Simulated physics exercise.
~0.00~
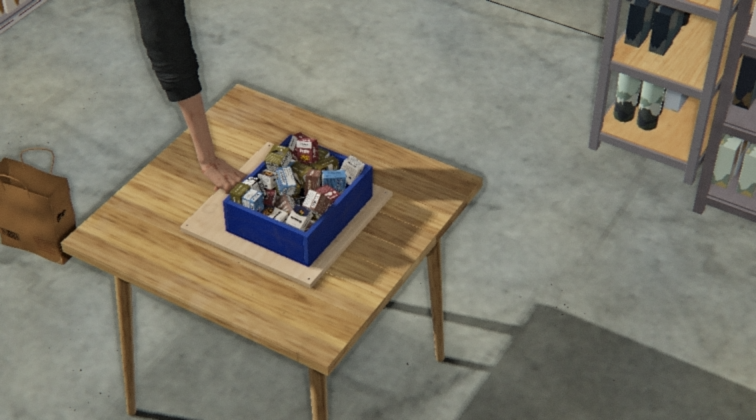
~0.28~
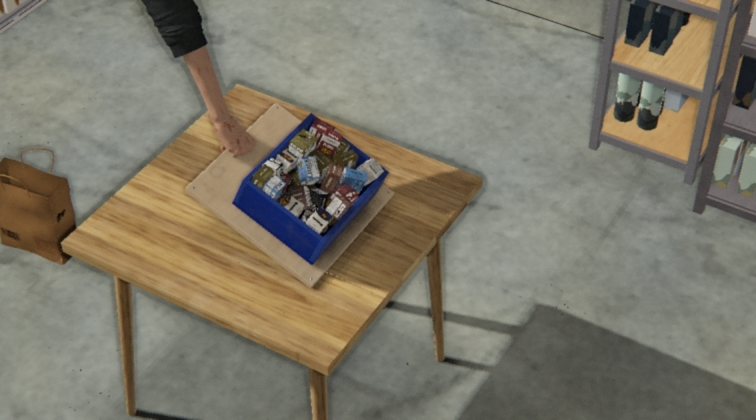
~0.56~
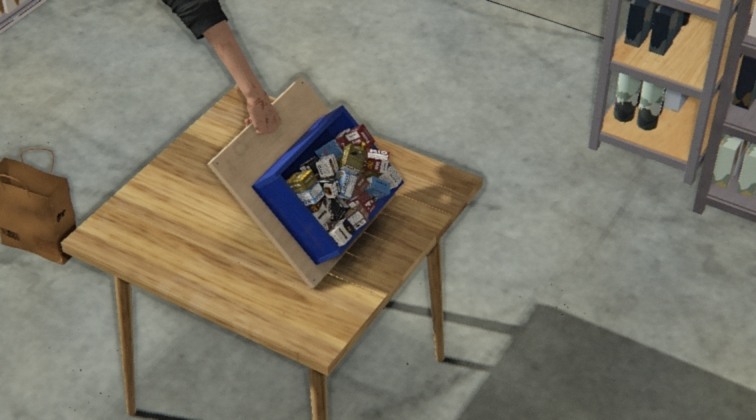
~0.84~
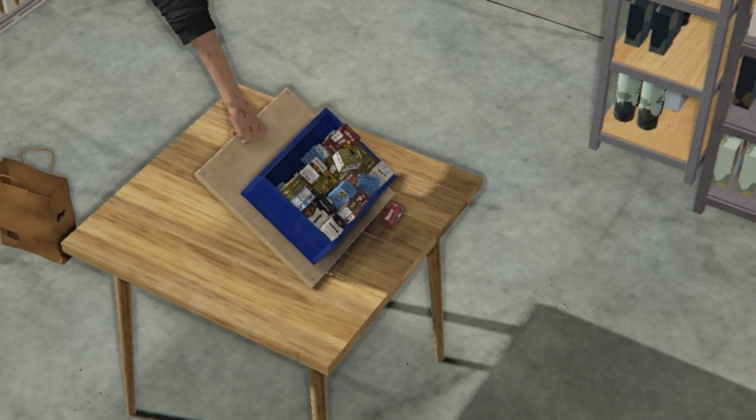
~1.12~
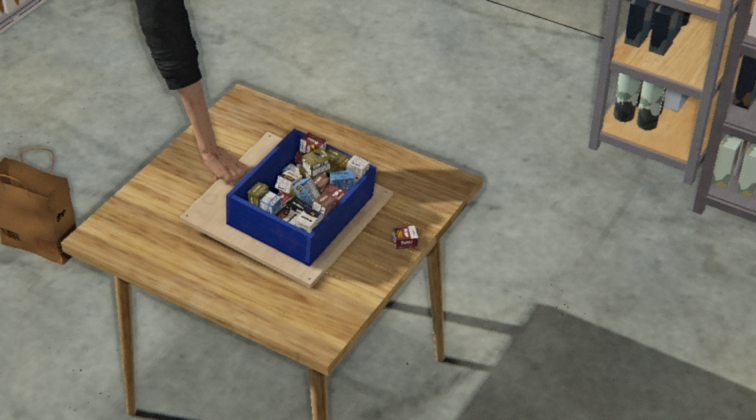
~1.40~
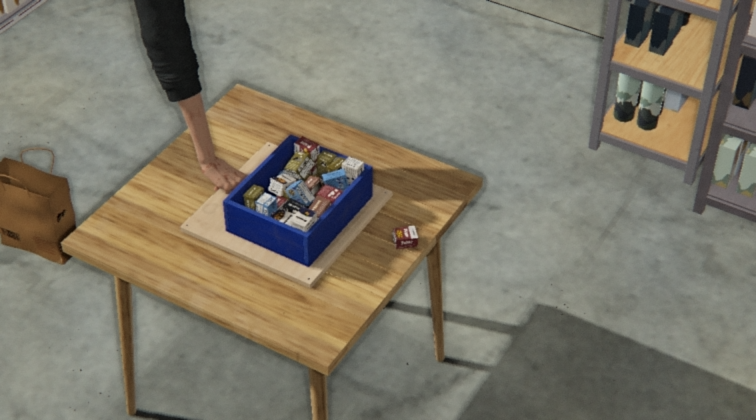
Blue container of small cartons tilting right on a board lifted by a hand, spilling one carton onto the table, then settling flat.
